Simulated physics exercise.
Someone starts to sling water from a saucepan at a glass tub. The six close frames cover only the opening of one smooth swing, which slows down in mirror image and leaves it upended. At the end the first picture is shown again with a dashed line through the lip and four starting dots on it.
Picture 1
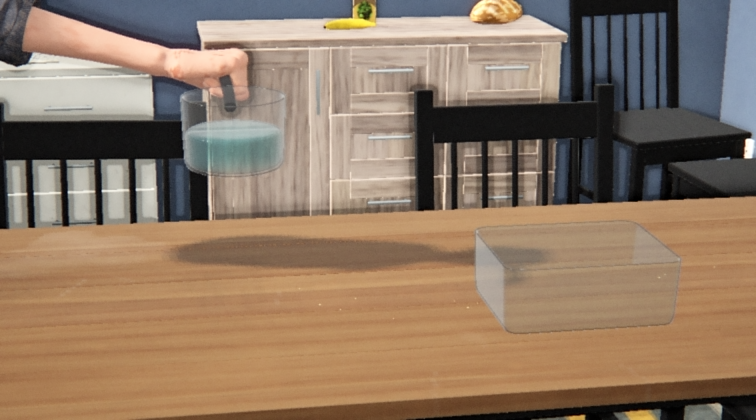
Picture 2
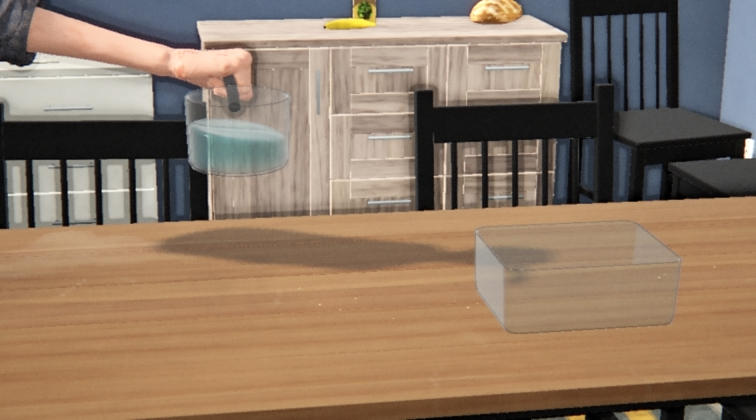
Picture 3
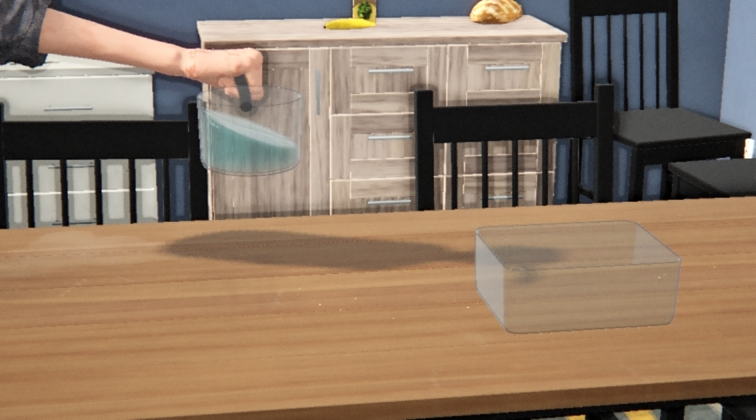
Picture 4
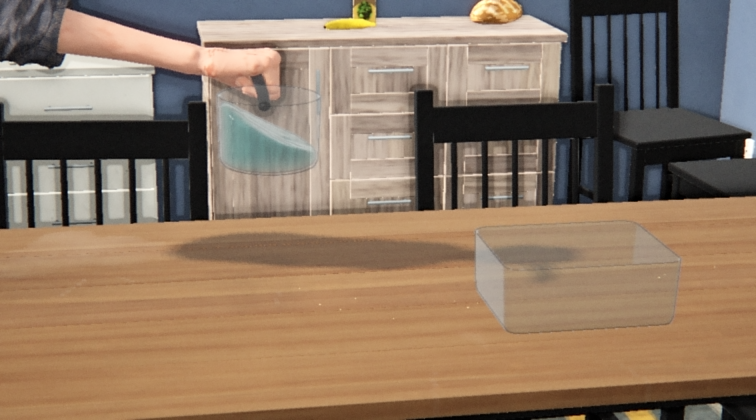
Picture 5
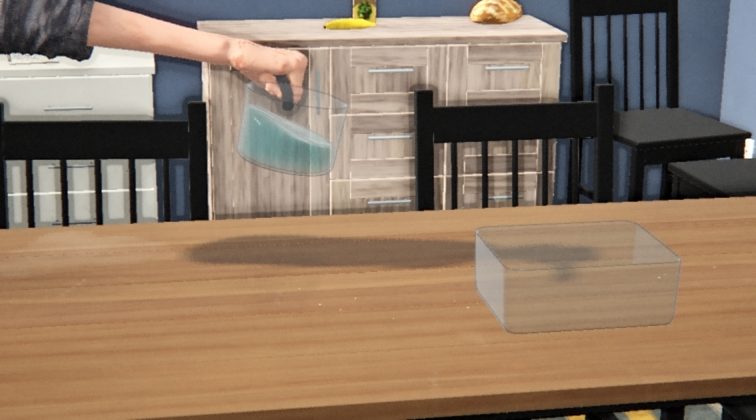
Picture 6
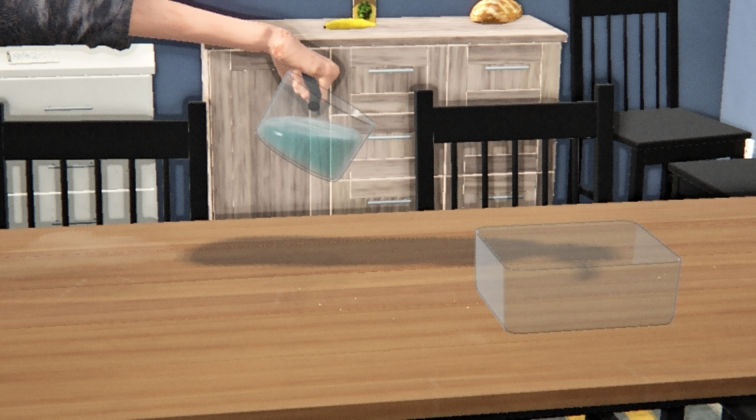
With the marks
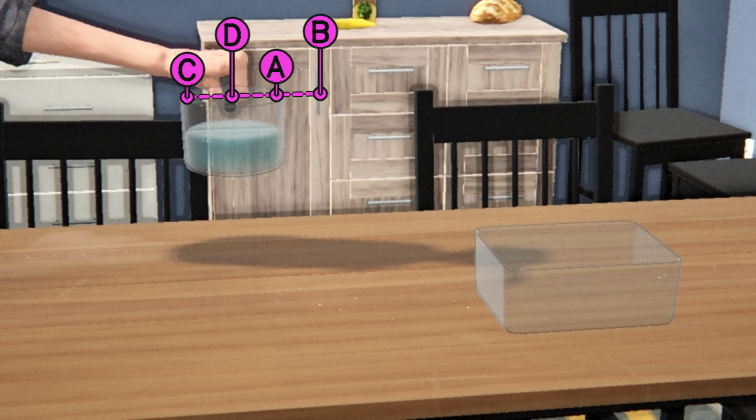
A hand reaching in from the upper left holds a clear pan of blue-green water above a wooden table, seen from a fixed, slightly raised view in a dining room. A clear, empty rectangular tub sits at right on the table, with black chairs, a pale wood cabinet and blue walls behind. The hand carries the pan rightward, the water sloshing and slanting inside, then tilts it toward the right.
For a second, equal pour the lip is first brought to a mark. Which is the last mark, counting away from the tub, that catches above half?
That is spot B.
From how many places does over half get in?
One.
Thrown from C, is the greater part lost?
Yes, that goes wrong.
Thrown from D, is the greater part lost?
Yes.
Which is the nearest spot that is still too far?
It is A.
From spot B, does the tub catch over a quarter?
Yes, it does.
On the marked copy, A at (276, 94); B at (320, 93); C at (187, 97); D at (232, 96).
With A, about 26 % lands in the tub, 67 % falls short and 6 % goes beside or beyond.
With B, about 65 % lands in the tub, 20 % falls short and 15 % goes beside or beyond.
With C, about 0 % lands in the tub, 100 % falls short.
With D, about 0 % lands in the tub, 99 % falls short.
